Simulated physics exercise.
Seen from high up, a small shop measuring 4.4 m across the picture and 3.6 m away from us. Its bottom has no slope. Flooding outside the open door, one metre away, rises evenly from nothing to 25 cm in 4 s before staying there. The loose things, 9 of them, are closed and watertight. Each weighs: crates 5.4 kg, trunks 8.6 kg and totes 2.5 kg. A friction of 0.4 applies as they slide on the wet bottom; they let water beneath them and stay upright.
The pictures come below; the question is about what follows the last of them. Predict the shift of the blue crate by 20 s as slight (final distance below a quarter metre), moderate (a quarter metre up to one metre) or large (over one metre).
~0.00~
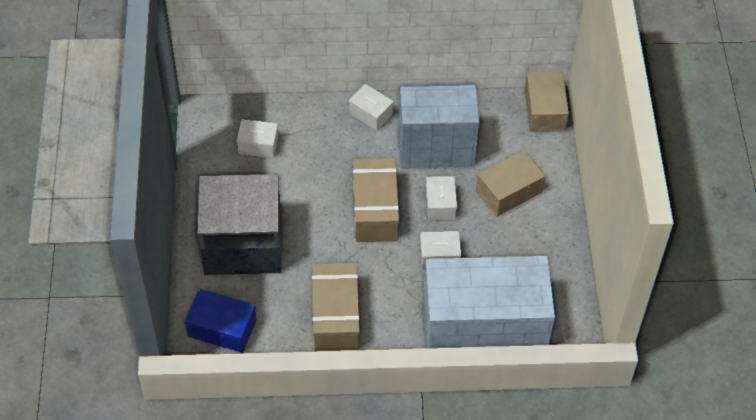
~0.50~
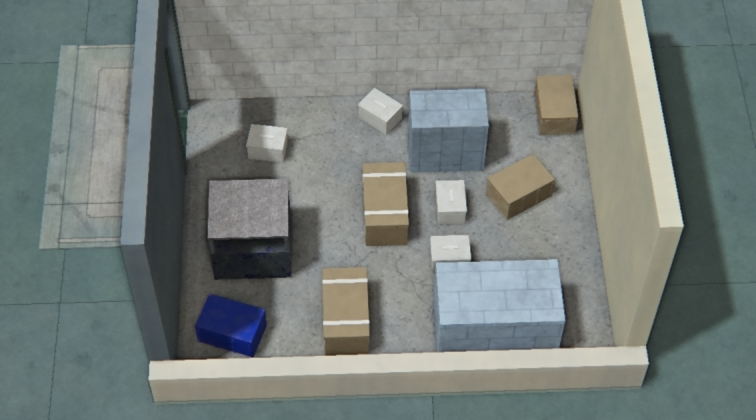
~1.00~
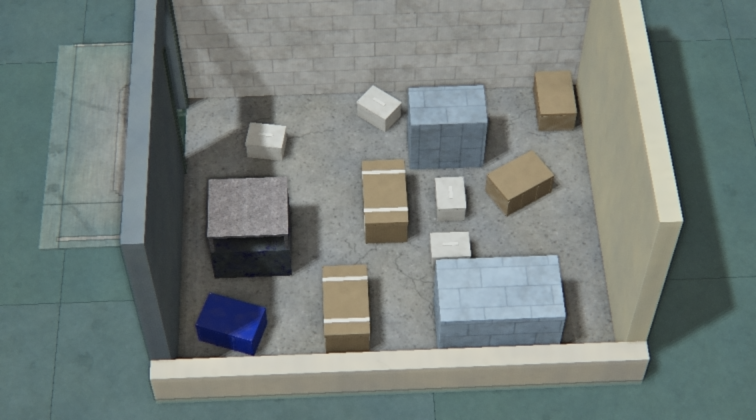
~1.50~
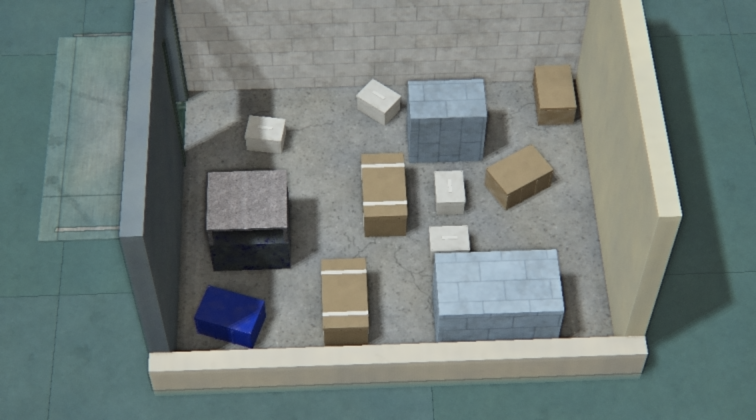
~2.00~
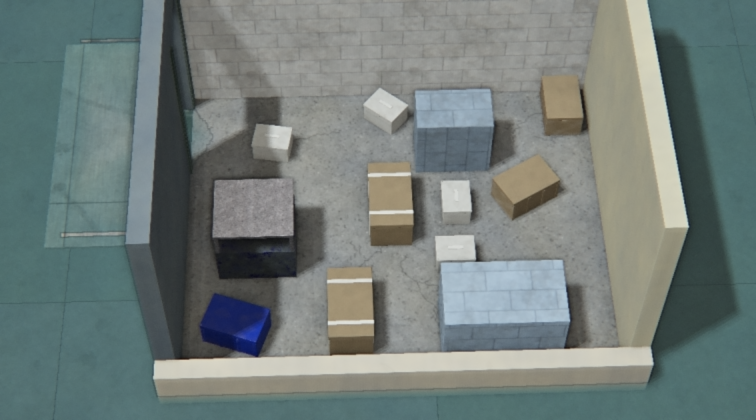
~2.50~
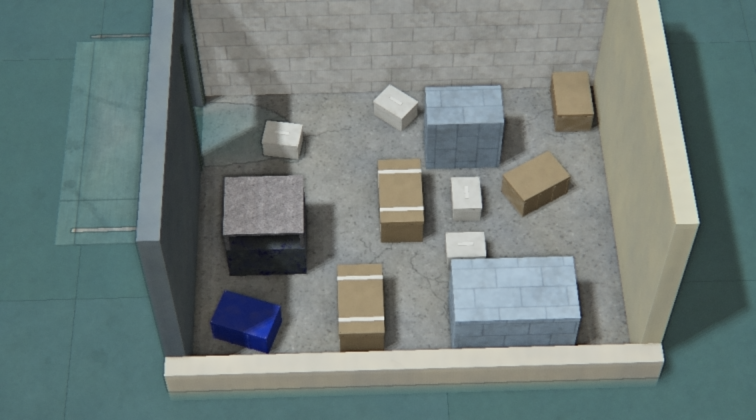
My guess: It's a bit away from its start.
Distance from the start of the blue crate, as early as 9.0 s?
By that time, close to 0 cm.
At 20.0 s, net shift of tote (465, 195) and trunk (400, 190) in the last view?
Shifts: 200 cm / 120 cm.
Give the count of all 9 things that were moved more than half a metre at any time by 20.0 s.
I get 8.
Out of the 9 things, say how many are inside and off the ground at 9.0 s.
The number is 7.
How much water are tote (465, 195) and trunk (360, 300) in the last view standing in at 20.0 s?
I'd put it at 19 cm and 18 cm respectively.
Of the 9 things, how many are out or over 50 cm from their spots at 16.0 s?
By my reckoning, 8.
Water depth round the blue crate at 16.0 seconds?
I'd say around 15 cm.
After 4.0 s the blue crate is near (245, 314), 0.0 m from its start, aground; 0 afloat.
After 9.0 s the blue crate is near (245, 314), 0.0 m from its start, aground; 7 afloat.
After 16.0 s the blue crate is near (226, 272), 0.5 m from its start, afloat; 9 afloat.
After 20.0 s the blue crate is near (225, 272), 0.5 m from its start, afloat; 9 afloat.
